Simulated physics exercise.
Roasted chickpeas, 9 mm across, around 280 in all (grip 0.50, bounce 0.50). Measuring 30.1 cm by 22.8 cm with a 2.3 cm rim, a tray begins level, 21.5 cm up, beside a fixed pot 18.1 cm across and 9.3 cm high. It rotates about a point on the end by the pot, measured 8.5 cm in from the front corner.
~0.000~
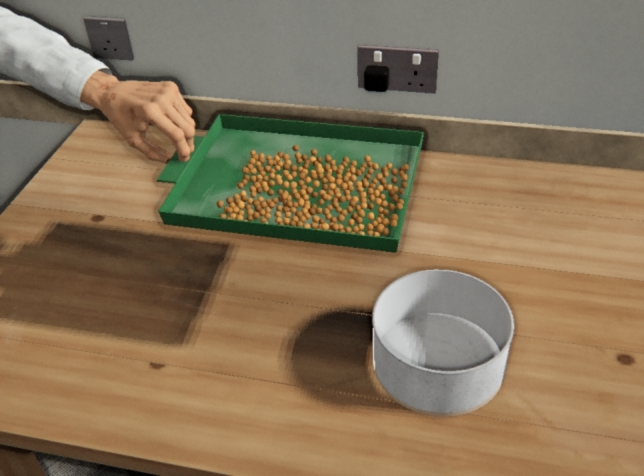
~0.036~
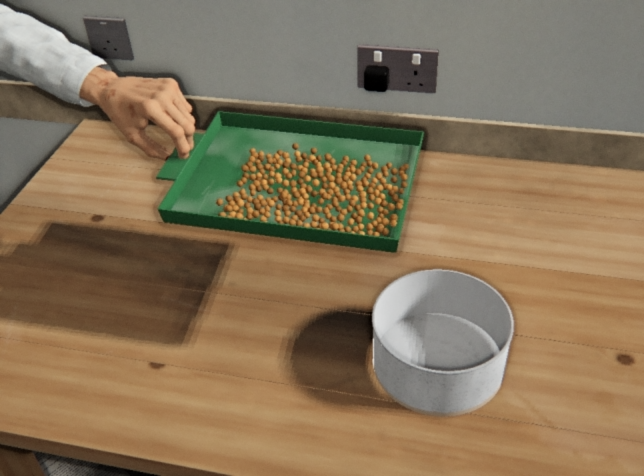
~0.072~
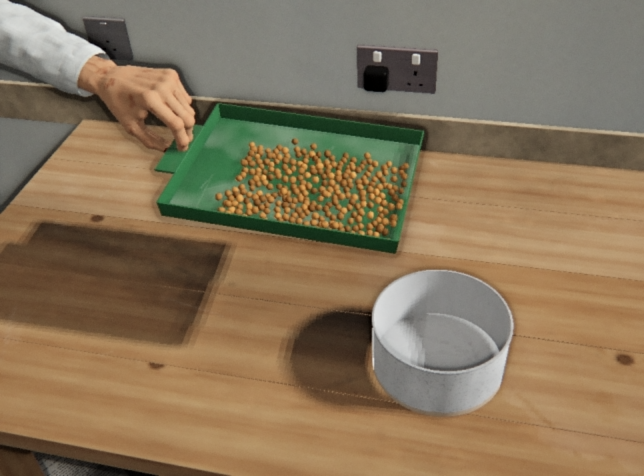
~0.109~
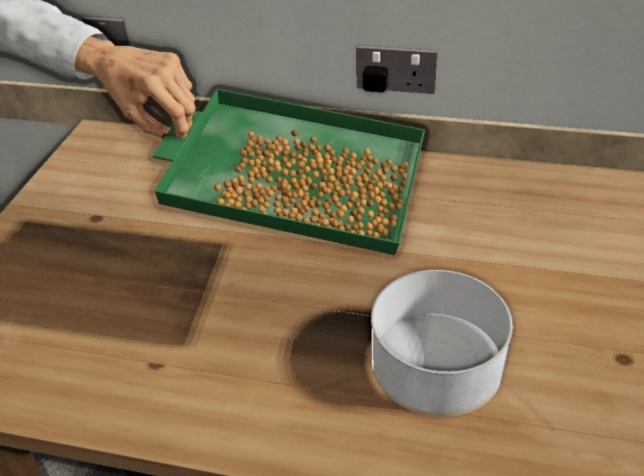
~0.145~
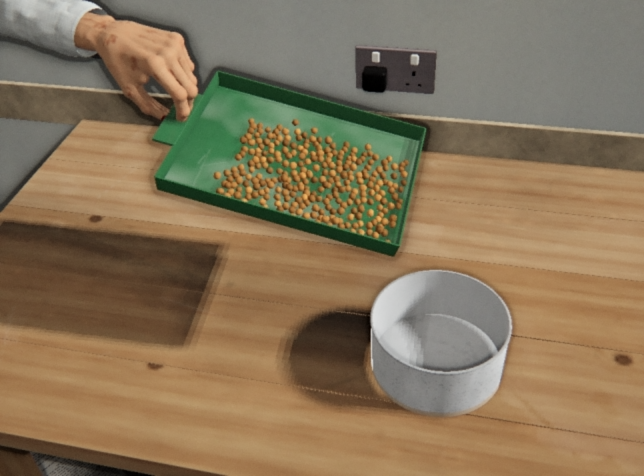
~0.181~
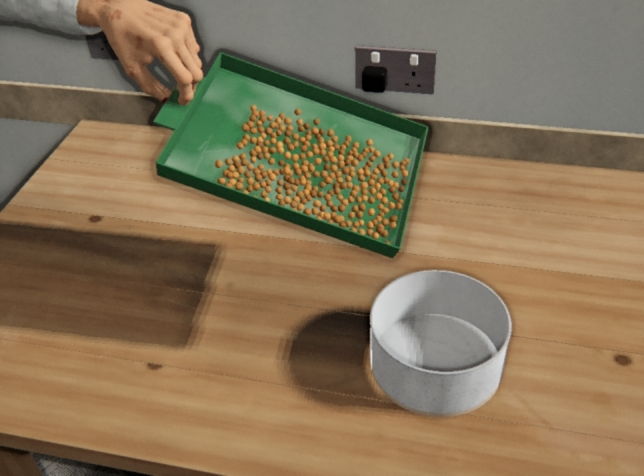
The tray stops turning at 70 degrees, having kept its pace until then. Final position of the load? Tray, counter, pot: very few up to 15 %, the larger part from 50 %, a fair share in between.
Left on the tray the larger part; counter very few; pot a fair share.
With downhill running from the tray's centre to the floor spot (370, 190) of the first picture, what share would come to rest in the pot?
Roughly 15 percent of them.
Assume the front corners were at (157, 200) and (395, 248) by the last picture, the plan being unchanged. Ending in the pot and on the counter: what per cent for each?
The pot gets 0 and the counter 0.
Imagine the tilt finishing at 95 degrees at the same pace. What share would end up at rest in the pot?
It would be near 85 per cent.
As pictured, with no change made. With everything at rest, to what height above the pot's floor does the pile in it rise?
I'd put it at close to 1.5 centimetres.
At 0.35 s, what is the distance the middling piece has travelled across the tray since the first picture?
Displacement on the tray: Roughly 2 cm.
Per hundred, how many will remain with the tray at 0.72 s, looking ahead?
70%, roughly.
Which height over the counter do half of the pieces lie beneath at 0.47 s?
The halfway mark is near 28 cm.
Then, at 0.35 s, tilt 46 degrees; the tray holds 100 %, the pot 0 %.
After 0.47 s, tilt 64 degrees; the tray holds 100 %, the pot 0 %.
Then, at 0.72 s, tilt 70 degrees; the tray holds 70 %, the pot 15 %.
At rest (1.7 s), tray 60 %, counter 0 %, pot 40 %.
